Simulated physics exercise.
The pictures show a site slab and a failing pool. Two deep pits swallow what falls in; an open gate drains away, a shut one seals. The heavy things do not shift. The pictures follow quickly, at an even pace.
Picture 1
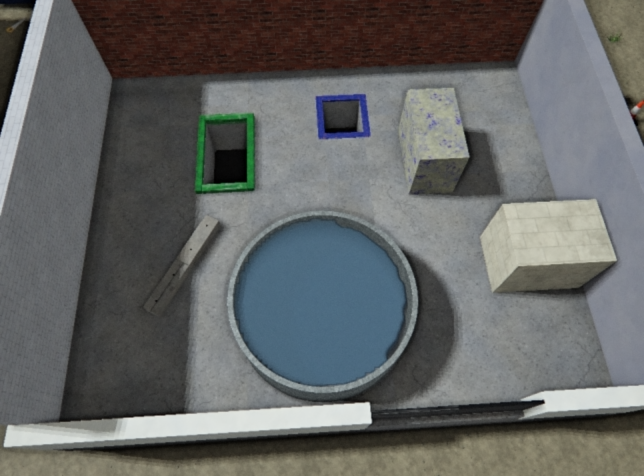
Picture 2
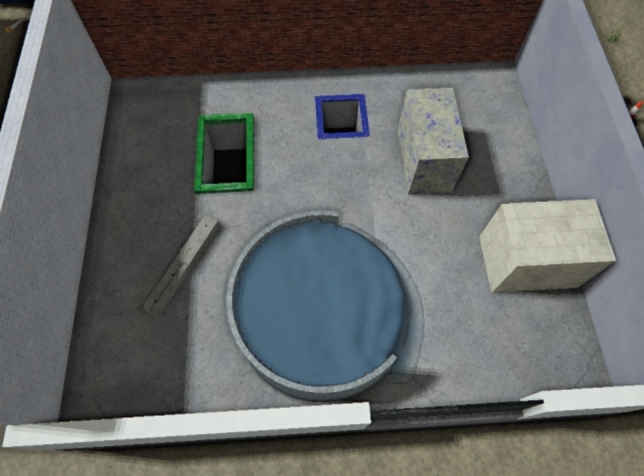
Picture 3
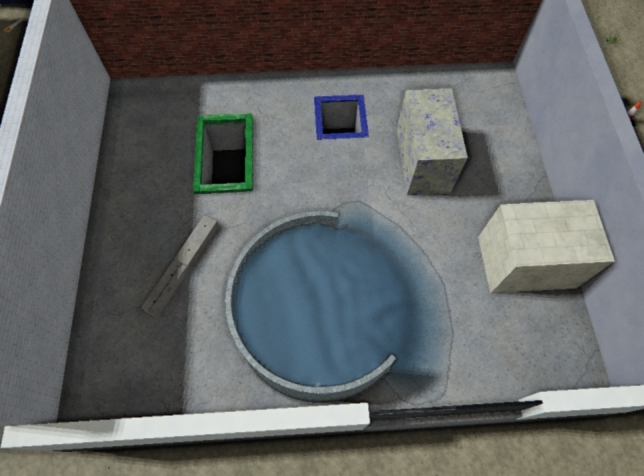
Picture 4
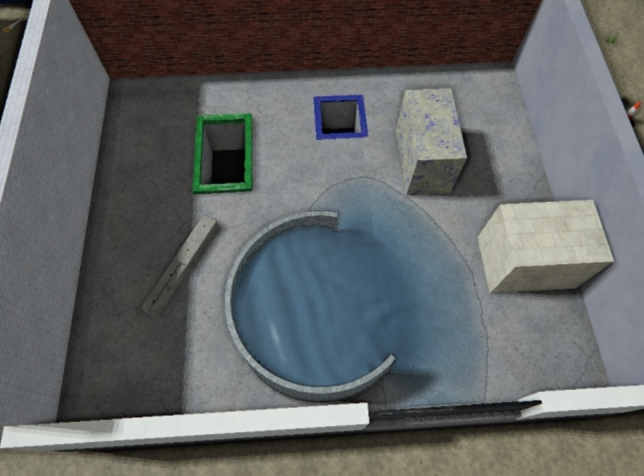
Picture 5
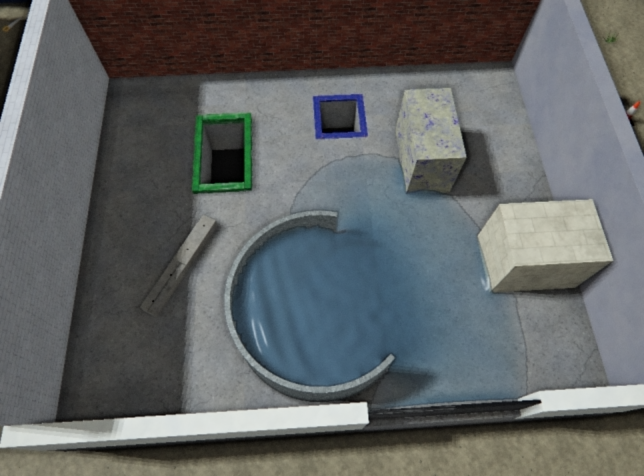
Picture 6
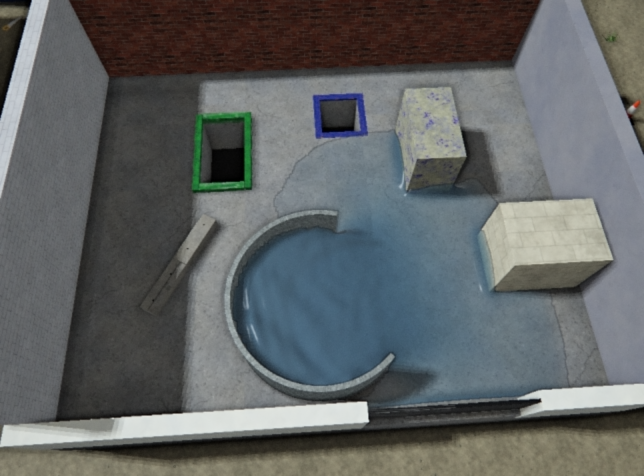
On a walled concrete slab with two framed pits, a round pool of blue water stands whole, then its right side opens and water spreads outward across the floor, reaching two pale blocks and nearing the blue-edged pit.
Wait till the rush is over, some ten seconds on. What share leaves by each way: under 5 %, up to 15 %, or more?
In the end: The gate takes less than 5 %; the blue pit takes more than 15 %; the green pit takes less than 5 %.
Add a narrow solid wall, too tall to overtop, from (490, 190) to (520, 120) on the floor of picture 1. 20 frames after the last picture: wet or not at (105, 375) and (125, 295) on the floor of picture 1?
In that order: Free of water, no water.
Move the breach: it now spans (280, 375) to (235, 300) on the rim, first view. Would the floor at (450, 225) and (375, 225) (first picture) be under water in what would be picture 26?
In that order: Dry, not flooded.
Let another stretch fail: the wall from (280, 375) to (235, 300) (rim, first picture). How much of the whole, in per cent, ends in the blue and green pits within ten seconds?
Per cent: Blue 10, green 6.
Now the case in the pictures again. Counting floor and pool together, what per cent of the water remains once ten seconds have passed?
I make it 78 per cent.
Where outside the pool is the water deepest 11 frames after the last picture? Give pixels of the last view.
At about (592, 366).
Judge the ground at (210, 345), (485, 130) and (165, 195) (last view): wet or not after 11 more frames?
In that order: Free of water, wet, clear.
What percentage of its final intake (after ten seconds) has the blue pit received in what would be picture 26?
Near 15 in a hundred.
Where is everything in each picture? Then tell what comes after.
The first picture shows the pool at (323, 296) is whole and still.
In the second picture, the front is at a hidden place, out from the gap at (398, 284).
In the third picture, the front is at (345, 208), out from the gap at (397, 285).
In the fourth picture, the front is at (353, 183), out from the gap at (395, 287).
In the fifth picture, water pours out at (395, 287) and has run to (346, 162).
In the sixth picture, water pours out at (395, 286) and has run to (394, 133).
A moment on, water covers 35 % of the floor; the gate 0 %, the blue pit 1 %, the green pit 0 %.
Next, water covers 45 % of the floor; the gate 0 %, the blue pit 2 %, the green pit 0 %.
Then, water covers 55 % of the floor; the gate 0 %, the blue pit 4 %, the green pit 0 %.
Later, water covers 75 % of the floor; the gate 0 %, the blue pit 11 %, the green pit 0 %.
In the end, water covers 95 % of the floor; the gate 0 %, the blue pit 21 %, the green pit 1 %.
